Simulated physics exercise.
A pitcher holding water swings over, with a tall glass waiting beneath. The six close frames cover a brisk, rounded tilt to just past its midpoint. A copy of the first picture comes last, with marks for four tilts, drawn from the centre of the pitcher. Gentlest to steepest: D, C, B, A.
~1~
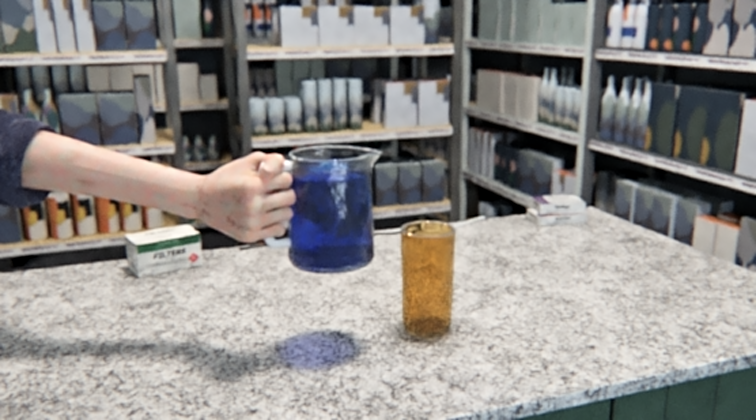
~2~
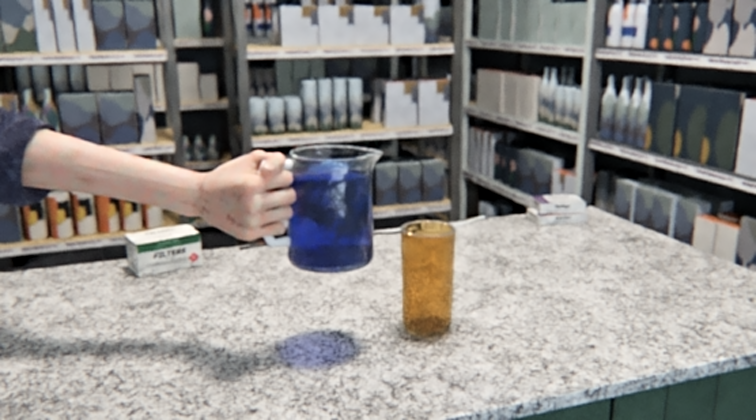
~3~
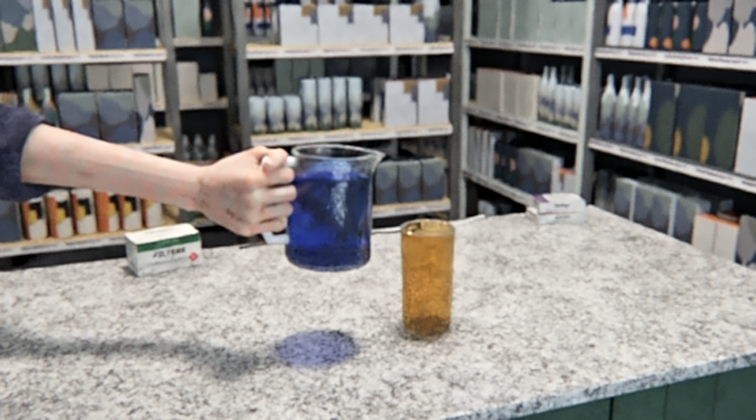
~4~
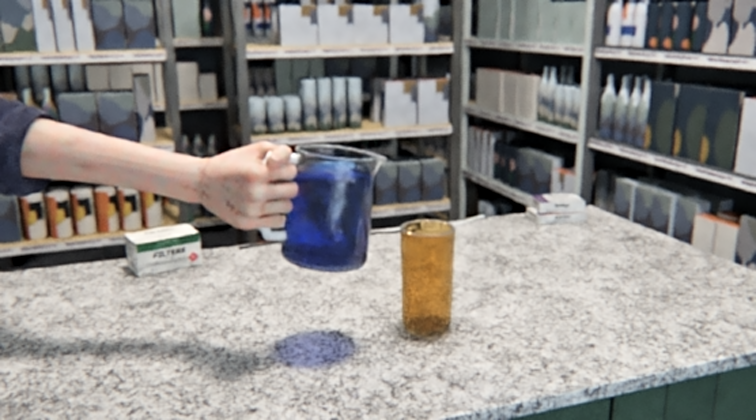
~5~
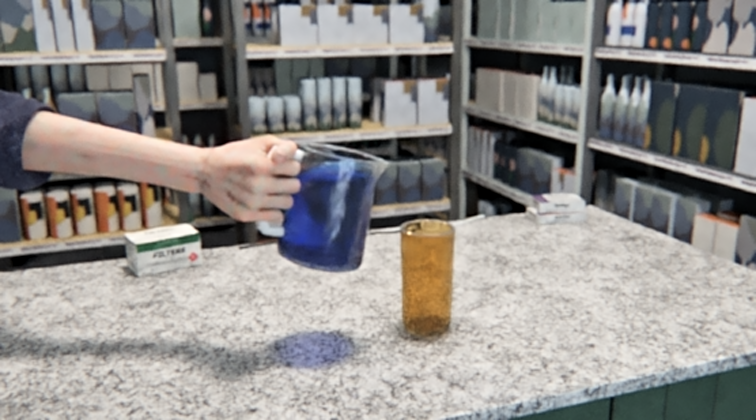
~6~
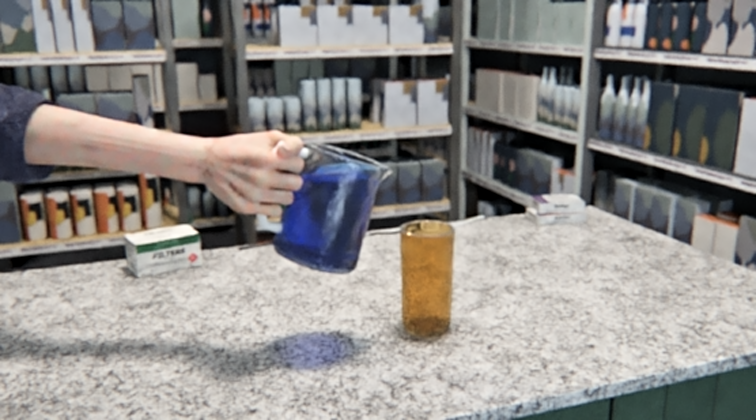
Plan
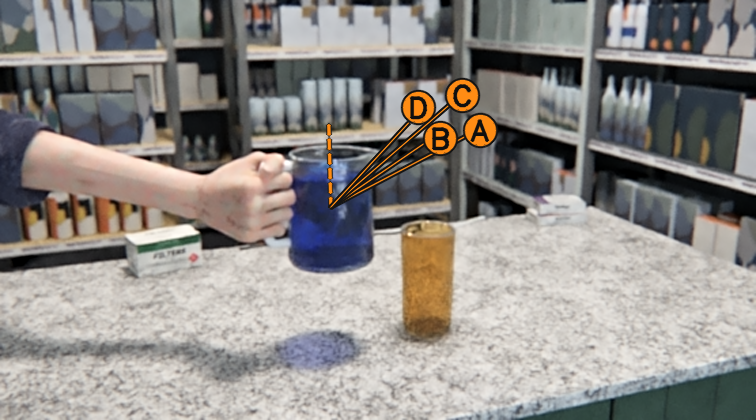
On a speckled stone counter in a shop, a hand held a glass pitcher of blue liquid upright beside a tall amber glass, then slowly tilted it a little to the right.
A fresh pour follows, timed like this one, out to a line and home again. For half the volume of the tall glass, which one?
C is best.
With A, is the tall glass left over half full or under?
Over half.
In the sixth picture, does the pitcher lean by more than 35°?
No, it does not.
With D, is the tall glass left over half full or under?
Under half.
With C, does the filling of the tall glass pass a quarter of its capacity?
Yes, it does.
In orange, A at (464, 136); B at (423, 143); C at (448, 105); D at (408, 122).
For line A, the tall glass ends with about 84 % of what it can hold; 4 % of the water is spilt.
For line B, the tall glass ends with about 67 % of what it can hold.
For line C, the tall glass ends with about 48 % of what it can hold.
For line D, the tall glass ends with about 34 % of what it can hold.
